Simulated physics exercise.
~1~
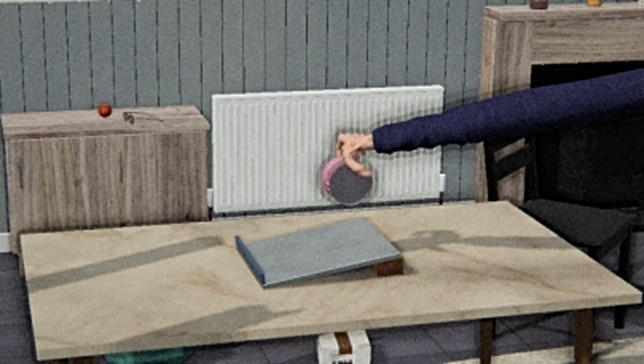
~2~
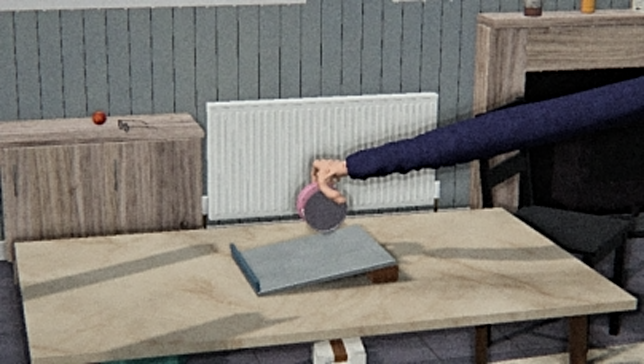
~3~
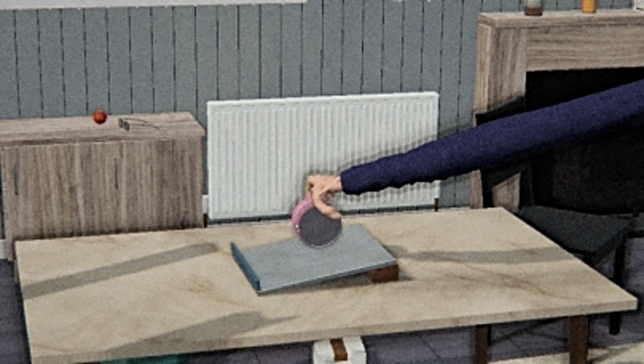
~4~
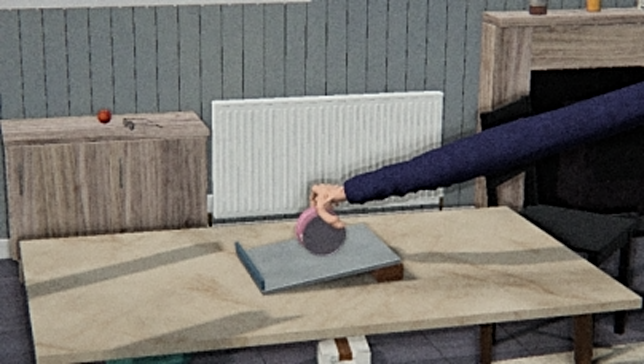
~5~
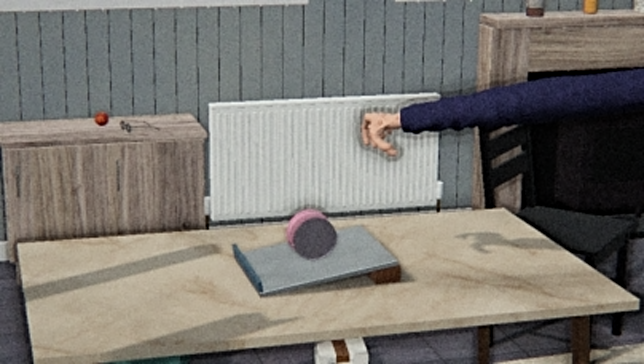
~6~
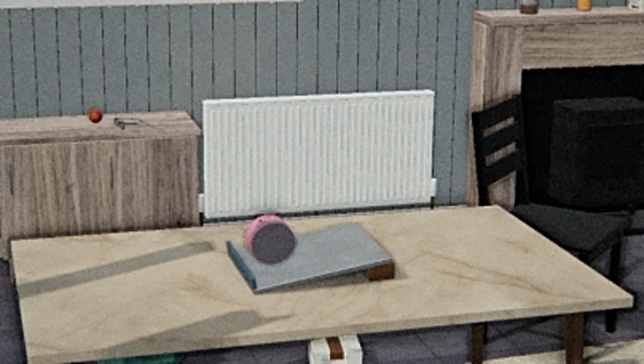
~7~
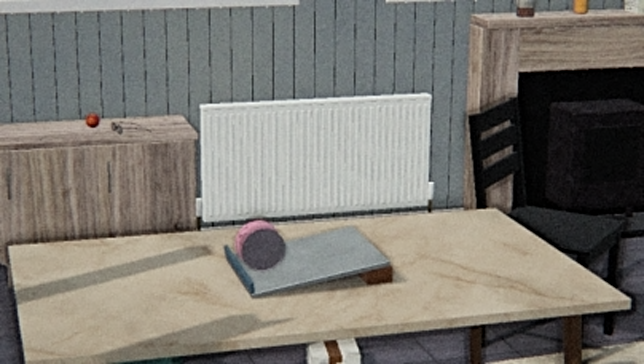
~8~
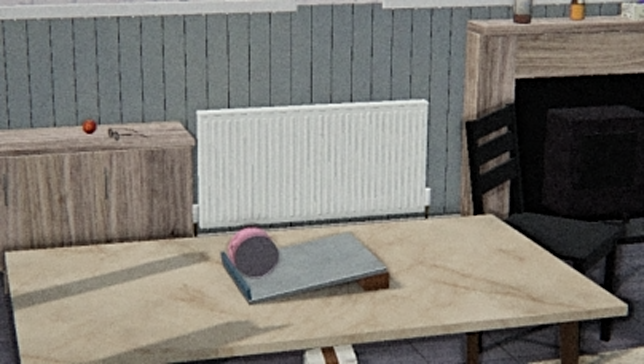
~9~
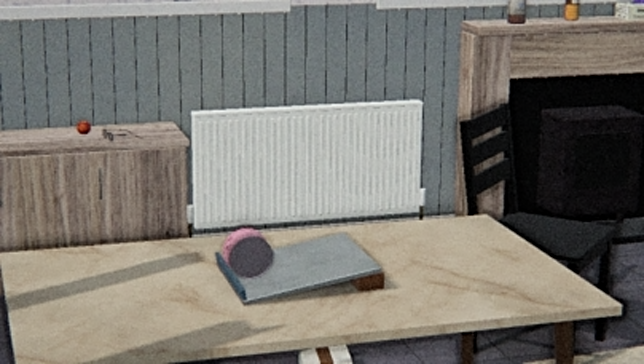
A pink tub, set on a sloping board by a hand, rolls left down it and stops near the low end.
